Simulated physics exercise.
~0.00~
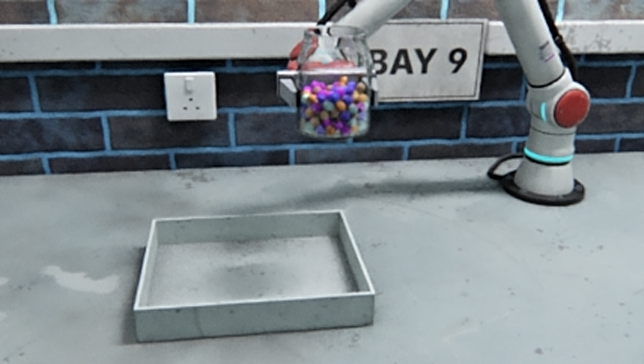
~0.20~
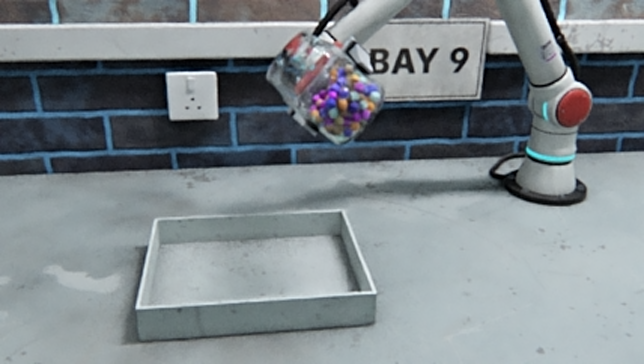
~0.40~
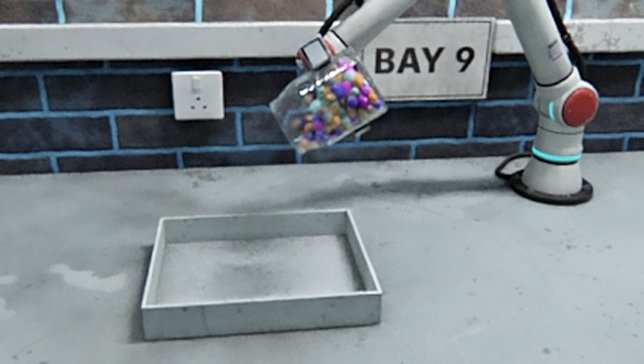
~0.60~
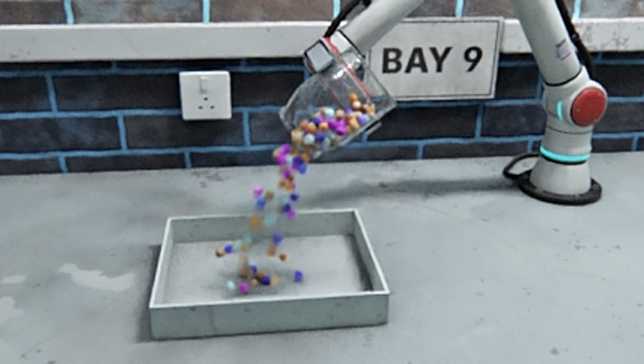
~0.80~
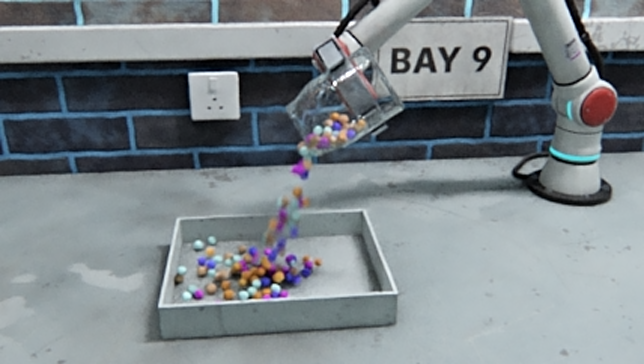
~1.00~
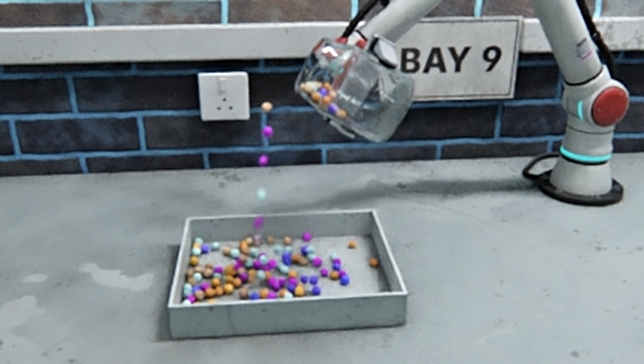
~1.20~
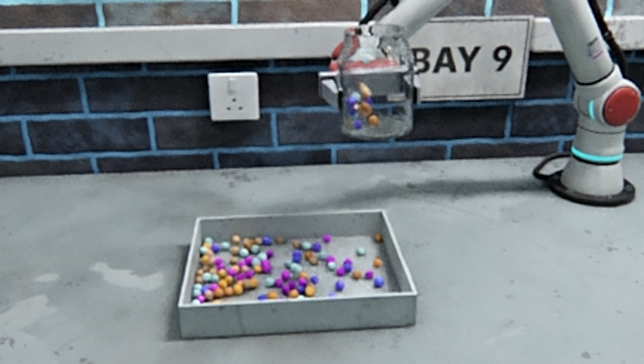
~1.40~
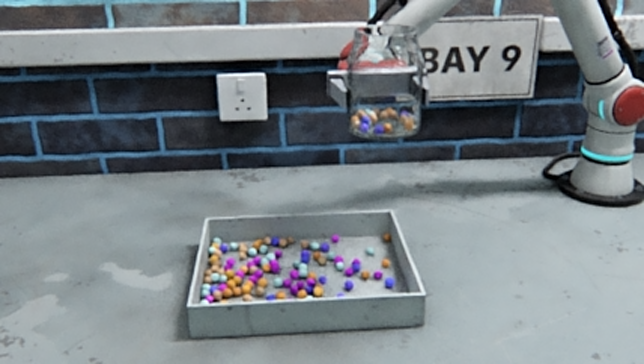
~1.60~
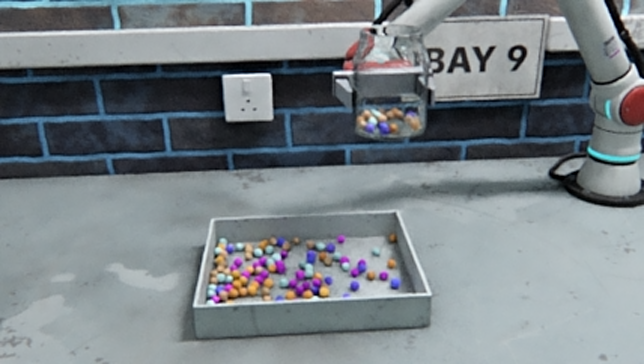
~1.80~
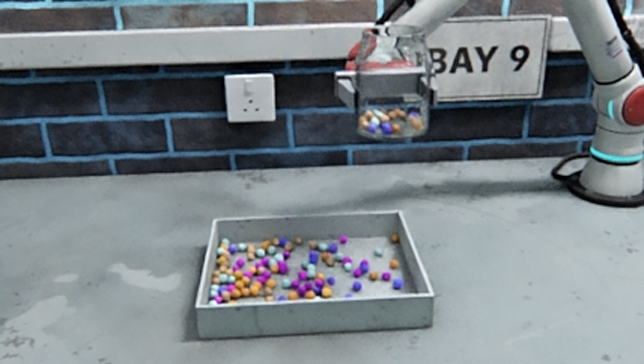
Robot arm tipping a glass jar, pouring most of its colourful round sweets into a grey tray, then holding it upright again.
